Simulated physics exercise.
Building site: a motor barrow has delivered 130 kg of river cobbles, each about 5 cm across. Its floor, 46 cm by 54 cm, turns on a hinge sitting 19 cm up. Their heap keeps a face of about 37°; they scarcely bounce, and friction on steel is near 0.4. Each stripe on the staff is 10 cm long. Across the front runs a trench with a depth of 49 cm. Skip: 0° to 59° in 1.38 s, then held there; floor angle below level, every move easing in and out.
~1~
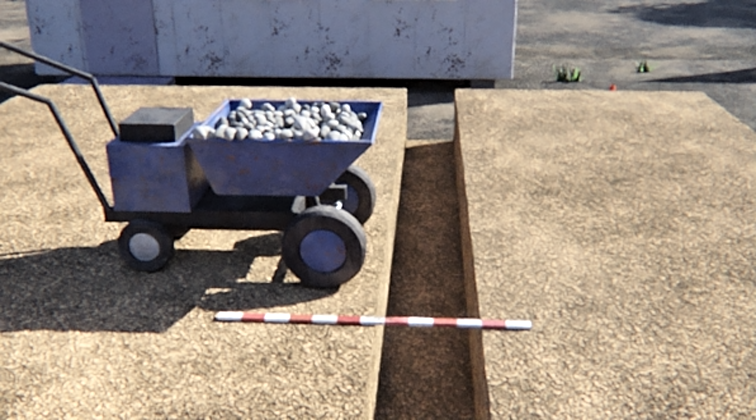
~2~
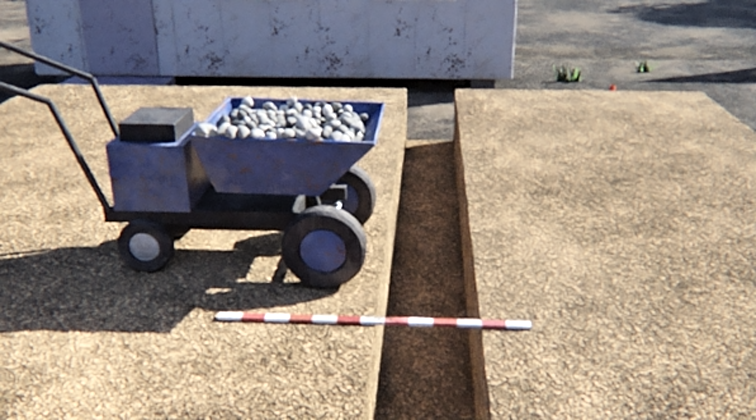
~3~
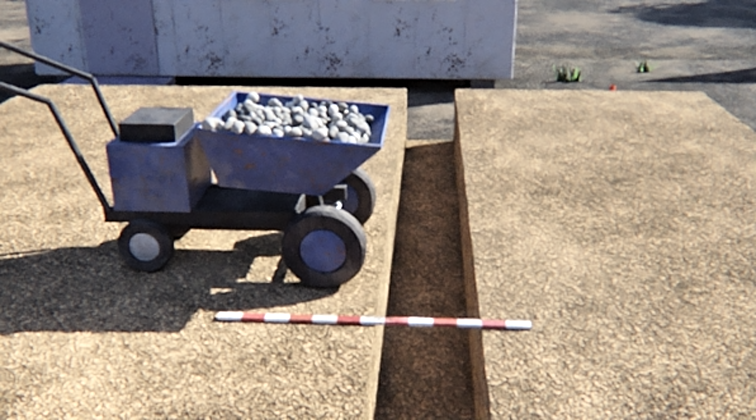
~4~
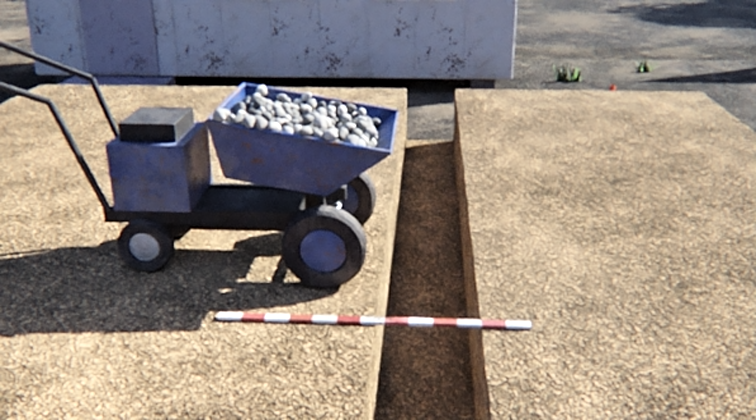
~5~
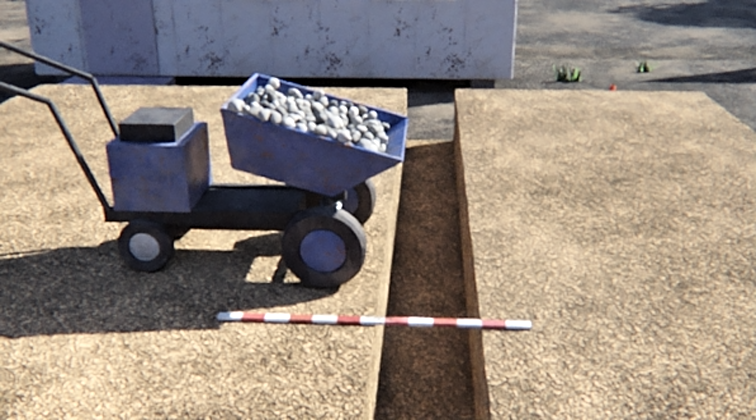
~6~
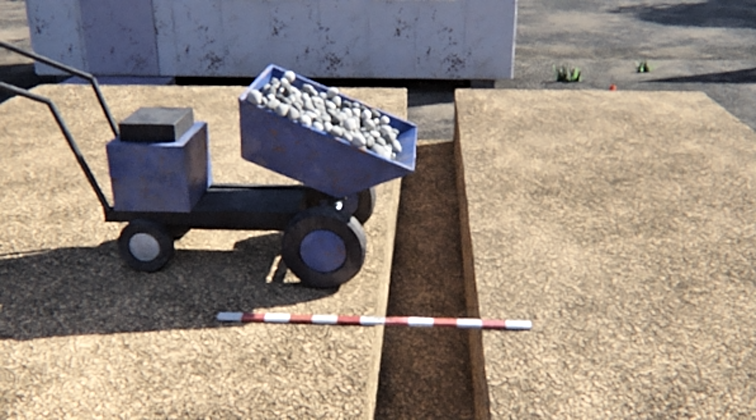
The blue skip of a small motor barrow, heaped with grey cobbles, began level and tilted gradually down to the right, its left end rising while the barrow stayed still beside a narrow trench.
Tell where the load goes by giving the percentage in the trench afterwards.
About 58 per cent of the load is in the trench.
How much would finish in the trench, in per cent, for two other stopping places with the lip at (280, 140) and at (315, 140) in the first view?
I'd expect some 95 per cent, then some 95.
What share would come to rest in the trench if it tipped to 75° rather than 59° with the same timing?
Trench share: Approx. 50%.
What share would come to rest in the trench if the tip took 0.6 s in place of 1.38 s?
With that change, it comes to around 45 per cent.
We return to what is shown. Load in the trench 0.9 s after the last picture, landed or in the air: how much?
10 per cent or so by then.
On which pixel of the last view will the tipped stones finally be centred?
The tipped stones centre close to (464, 327).
Then, 0.4 s after the last picture the floor is at 50°, 100 % in the skip; the foremost stones are at (444, 189).
Then, 0.9 s after the last picture the floor is at 59°, 70 % in the skip, 12 % in the trench, 18 % past the trench; the foremost stones are at (529, 254).
Then, 1.2 s after the last picture the floor is at 59°, 43 % in the skip, 20 % in the trench, 37 % past the trench; the foremost stones are at (597, 267).
Then, 3.2 s after the last picture the floor is at 59°, 4 % in the skip, 58 % in the trench, 38 % past the trench; the foremost stones are at (634, 268).
